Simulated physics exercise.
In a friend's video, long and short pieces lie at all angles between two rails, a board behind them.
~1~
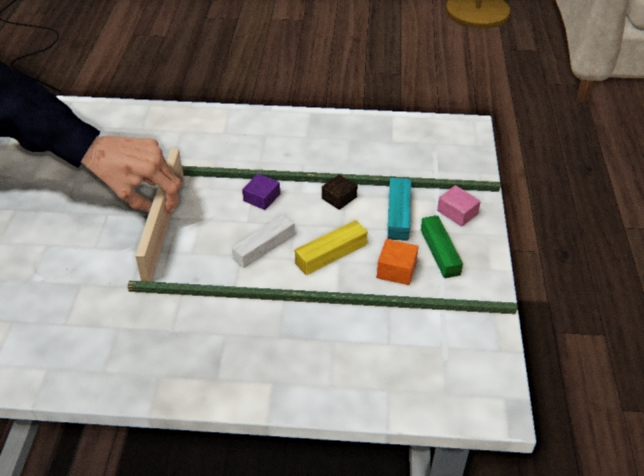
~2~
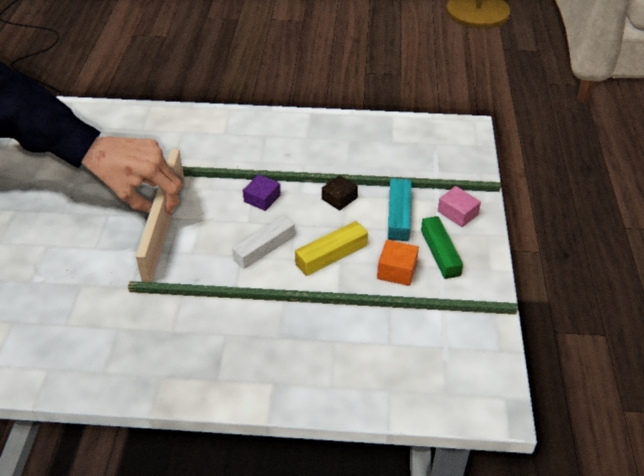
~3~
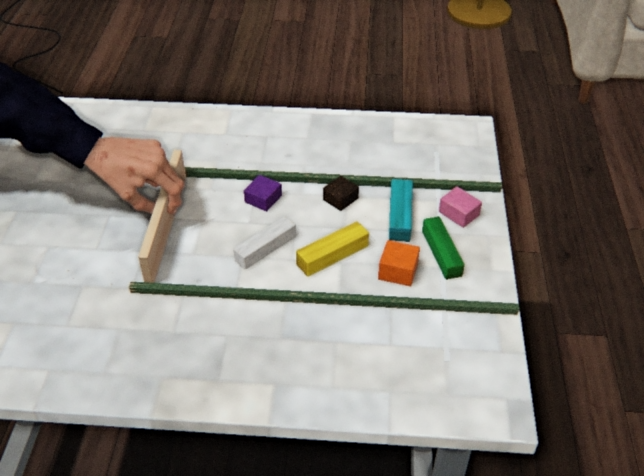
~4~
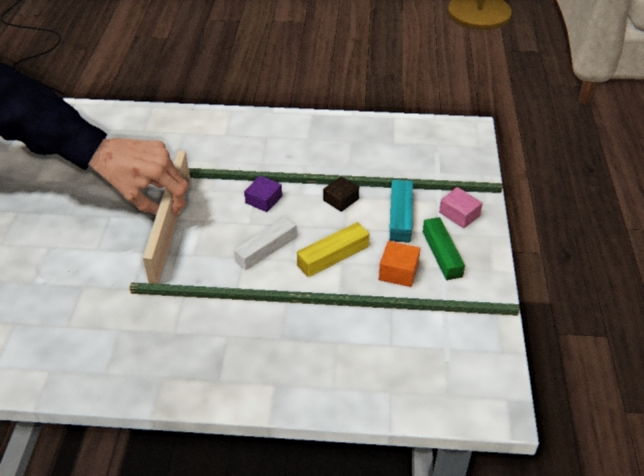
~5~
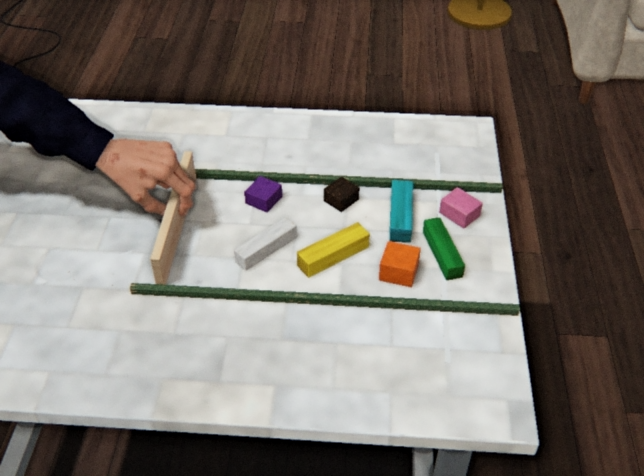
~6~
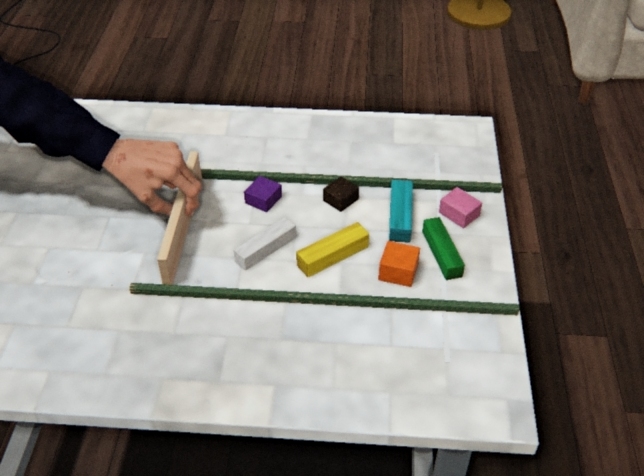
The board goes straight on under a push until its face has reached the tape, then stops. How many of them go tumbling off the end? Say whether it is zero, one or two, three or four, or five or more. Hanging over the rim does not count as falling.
In this one, one or two spill over.
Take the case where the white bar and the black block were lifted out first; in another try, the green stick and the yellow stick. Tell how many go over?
That makes 1 fallen, then 1 fallen in the other try.
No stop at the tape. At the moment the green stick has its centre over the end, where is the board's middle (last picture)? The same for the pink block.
With the green stick it sits around (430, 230), with the pink block around (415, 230).
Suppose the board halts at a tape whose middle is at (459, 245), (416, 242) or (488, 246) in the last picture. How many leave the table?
The three tries give 4, 0 and 6.
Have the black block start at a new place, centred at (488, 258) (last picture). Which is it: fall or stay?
Lab note: Started there, it ends up below.
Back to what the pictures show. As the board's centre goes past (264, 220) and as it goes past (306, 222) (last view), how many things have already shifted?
At the first point the count is 2, at the second it's 4.
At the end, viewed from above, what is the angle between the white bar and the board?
It is near 0° out of line.
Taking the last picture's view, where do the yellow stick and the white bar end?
The yellow stick stops around (471, 255); the white bar around (451, 249).
Soon after, none off yet; pink block at rest near (460, 208); green stick at rest near (443, 248); turquoise stick at rest near (401, 210).
Then, none off yet; pink block at rest near (460, 208); green stick moving near (446, 249); turquoise stick moved a little near (424, 211).
At rest, the number that fall off is one or two; fallen, green stick and pink block.
